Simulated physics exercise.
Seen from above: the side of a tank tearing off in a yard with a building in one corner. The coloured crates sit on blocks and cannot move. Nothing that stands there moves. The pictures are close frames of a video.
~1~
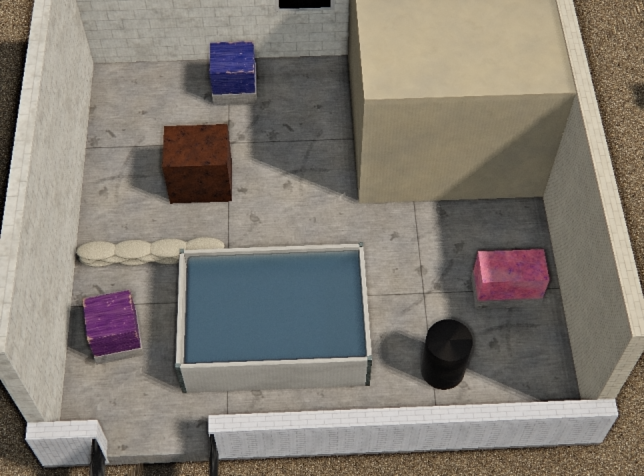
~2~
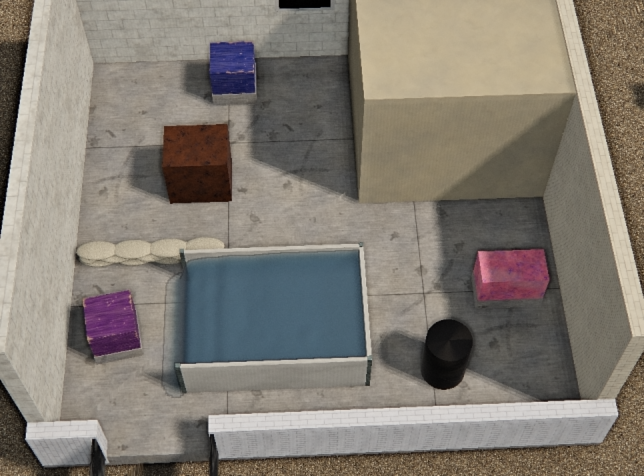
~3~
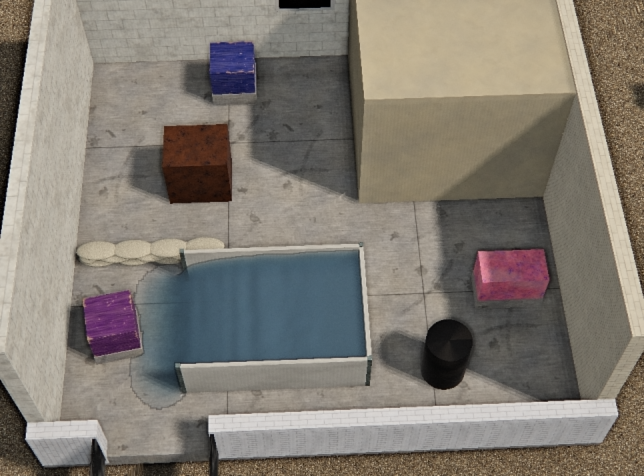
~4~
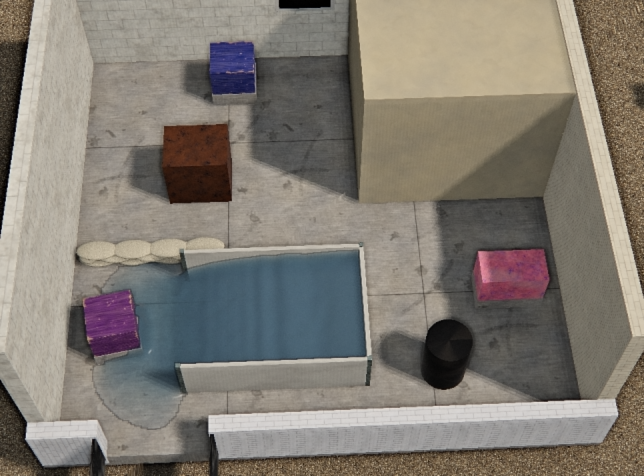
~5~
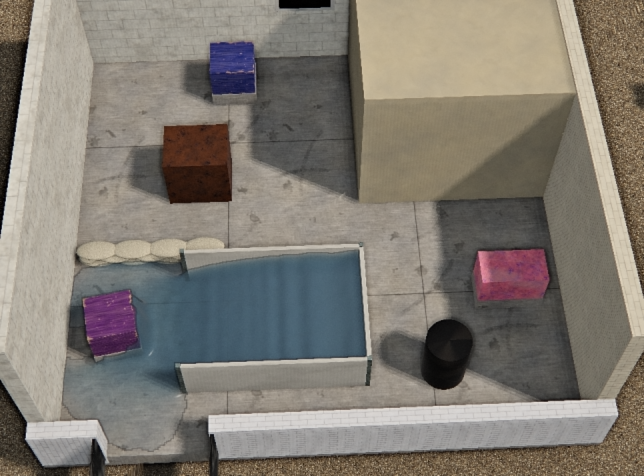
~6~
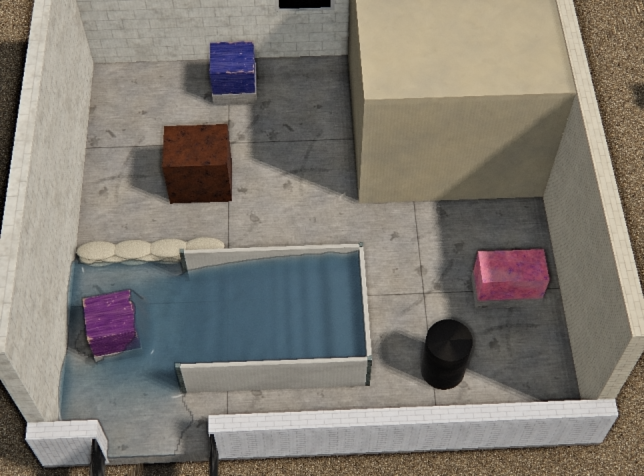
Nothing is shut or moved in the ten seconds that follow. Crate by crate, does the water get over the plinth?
One by one: The purple crate is wetted; the blue crate escapes dry; the pink crate escapes dry.
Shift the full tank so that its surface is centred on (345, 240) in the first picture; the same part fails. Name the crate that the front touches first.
The purple crate.
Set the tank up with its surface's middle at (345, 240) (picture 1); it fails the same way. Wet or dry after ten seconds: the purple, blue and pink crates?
One by one: Purple ends up wet; blue escapes it; pink is spared.
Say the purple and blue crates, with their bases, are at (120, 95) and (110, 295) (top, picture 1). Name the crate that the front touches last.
It is the one in pink.
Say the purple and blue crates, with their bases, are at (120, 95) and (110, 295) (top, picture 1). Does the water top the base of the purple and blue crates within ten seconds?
Then: The purple one escapes it, the blue one ends up wet.
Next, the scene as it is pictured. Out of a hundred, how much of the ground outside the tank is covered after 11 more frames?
About 30 per cent.
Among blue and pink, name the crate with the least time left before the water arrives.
I say the blue-painted one.
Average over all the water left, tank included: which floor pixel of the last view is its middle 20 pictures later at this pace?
At about (184, 314).
A moment on, water covers 15 % of the floor; the purple crate water round its plinth, the blue crate not reached, the pink crate not reached.
Next, water covers 30 % of the floor; the purple crate water round its plinth, the blue crate not reached, the pink crate not reached.
Then, water covers 45 % of the floor; the purple crate water round its plinth, the blue crate water round its plinth, the pink crate not reached.
Later, water covers 65 % of the floor; the purple crate water round its plinth, the blue crate water round its plinth, the pink crate water round its plinth.
In the end, water covers 90 % of the floor; the purple crate was topped, the blue crate stayed above the water, the pink crate stayed above the water.
